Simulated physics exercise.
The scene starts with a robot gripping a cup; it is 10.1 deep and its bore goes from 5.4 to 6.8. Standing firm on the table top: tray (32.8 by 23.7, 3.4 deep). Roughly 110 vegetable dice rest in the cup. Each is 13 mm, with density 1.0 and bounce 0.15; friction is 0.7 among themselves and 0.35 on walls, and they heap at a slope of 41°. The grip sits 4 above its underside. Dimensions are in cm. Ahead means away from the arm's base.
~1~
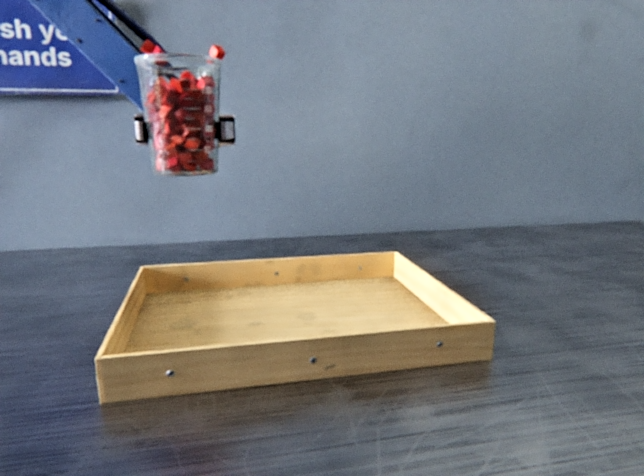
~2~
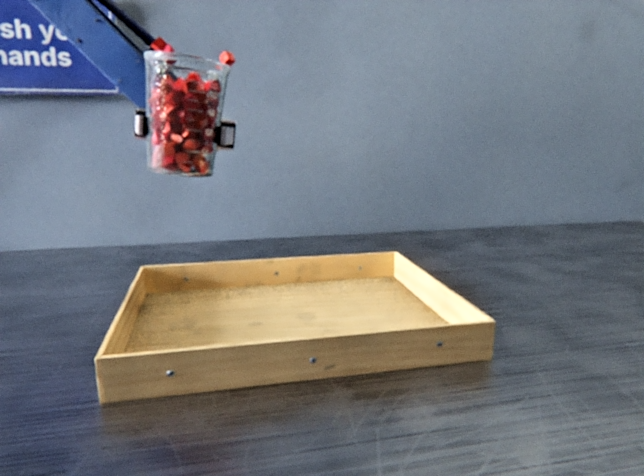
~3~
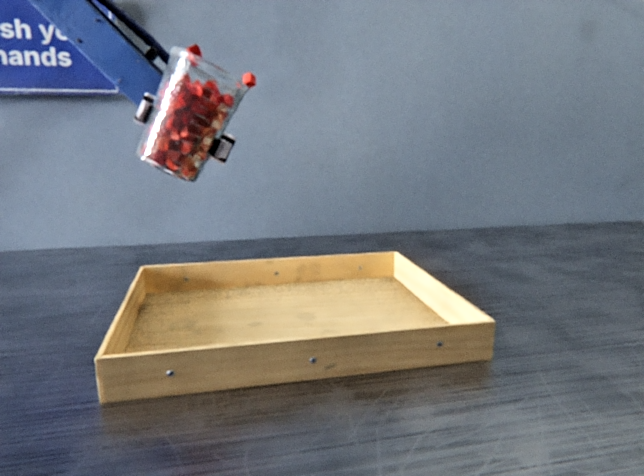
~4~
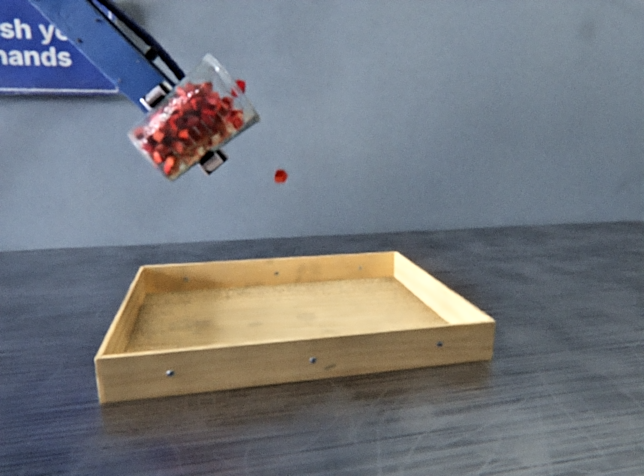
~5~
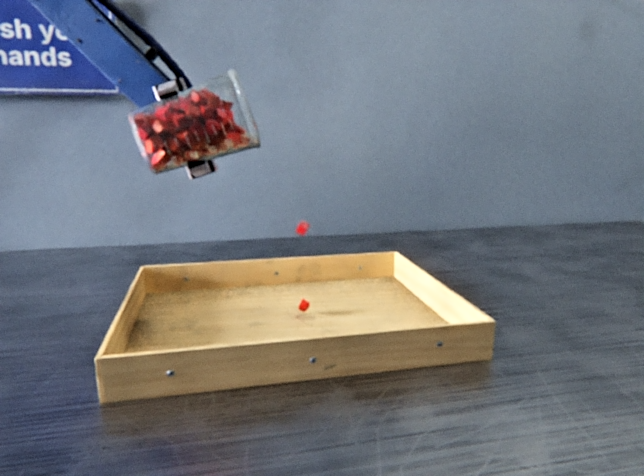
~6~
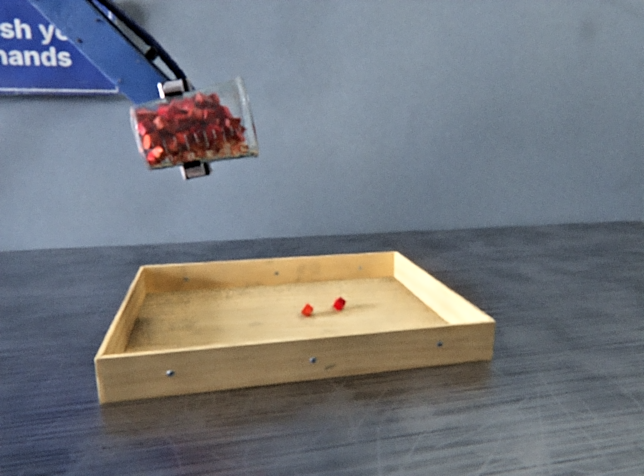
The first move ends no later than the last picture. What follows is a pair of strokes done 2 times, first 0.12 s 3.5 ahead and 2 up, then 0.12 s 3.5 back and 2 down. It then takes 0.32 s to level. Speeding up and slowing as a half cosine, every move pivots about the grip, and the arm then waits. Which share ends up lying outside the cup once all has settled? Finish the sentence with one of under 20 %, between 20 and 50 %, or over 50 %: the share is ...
The share is over 50 %.
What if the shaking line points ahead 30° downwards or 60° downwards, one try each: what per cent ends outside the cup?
I'd say close to 25 percent for the first and close to 0 percent for the second.
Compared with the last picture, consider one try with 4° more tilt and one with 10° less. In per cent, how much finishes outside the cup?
Estimates: 80 % then 45 %.
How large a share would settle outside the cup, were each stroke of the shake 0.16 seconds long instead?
I'd expect close to 35 per cent then.
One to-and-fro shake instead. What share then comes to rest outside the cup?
In that case it would be near 50 percent.
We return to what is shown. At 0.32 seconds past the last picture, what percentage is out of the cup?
Roughly 45 per cent by then.
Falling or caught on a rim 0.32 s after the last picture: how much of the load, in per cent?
I'd put it near 18 per cent.
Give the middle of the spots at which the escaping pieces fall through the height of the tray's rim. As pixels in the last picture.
I'd put it somewhere near (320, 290).
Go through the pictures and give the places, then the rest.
In the first picture, cup middle at (183, 119), level; upper third of the load around (181, 91), from x 150 to 215, top at y 45; 106 in the cup.
In the second picture, cup middle at (184, 119), tilted 8° forward; upper third of the load around (185, 91), from x 155 to 225, top at y 45.
In the third picture, cup middle at (188, 120), tilted 27° forward; upper third of the load around (196, 95), from x 150 to 250, top at y 50.
In the fourth picture, cup middle at (192, 124), tilted 52° forward; upper third of the load around (202, 105), from x 140 to 280, top at y 85; 105 in the cup, 1 in flight or on a rim.
In the fifth picture, cup middle at (194, 127), tilted 71° forward; upper third of the load around (200, 112), from x 140 to 305, top at y 95; 104 in the cup, 1 in the tray, 1 in flight or on a rim.
In the sixth picture, cup middle at (195, 128), tilted 79° forward; upper third of the load around (195, 115), from x 145 to 340, top at y 100; 104 in the cup, 2 in the tray.
Then, 0.32 s after the last picture, tilted 79° forward, highest piece 23 above the table; 56 in the cup, 31 in the tray, 19 in flight or on a rim.
Then, 0.64 s after the last picture, tilted 40° forward, highest piece 24 above the table; 68 in the tray, 36 in the cup, 2 in flight or on a rim.
Then, 1.00 s after the last picture, level, highest piece 21 above the table; 70 in the tray, 36 in the cup.
Then, 2.05 s after the last picture, level, highest piece 21 above the table; 70 in the tray, 36 in the cup.
Final count, 70 in the tray, 36 in the cup. That is 66 % outside the cup.
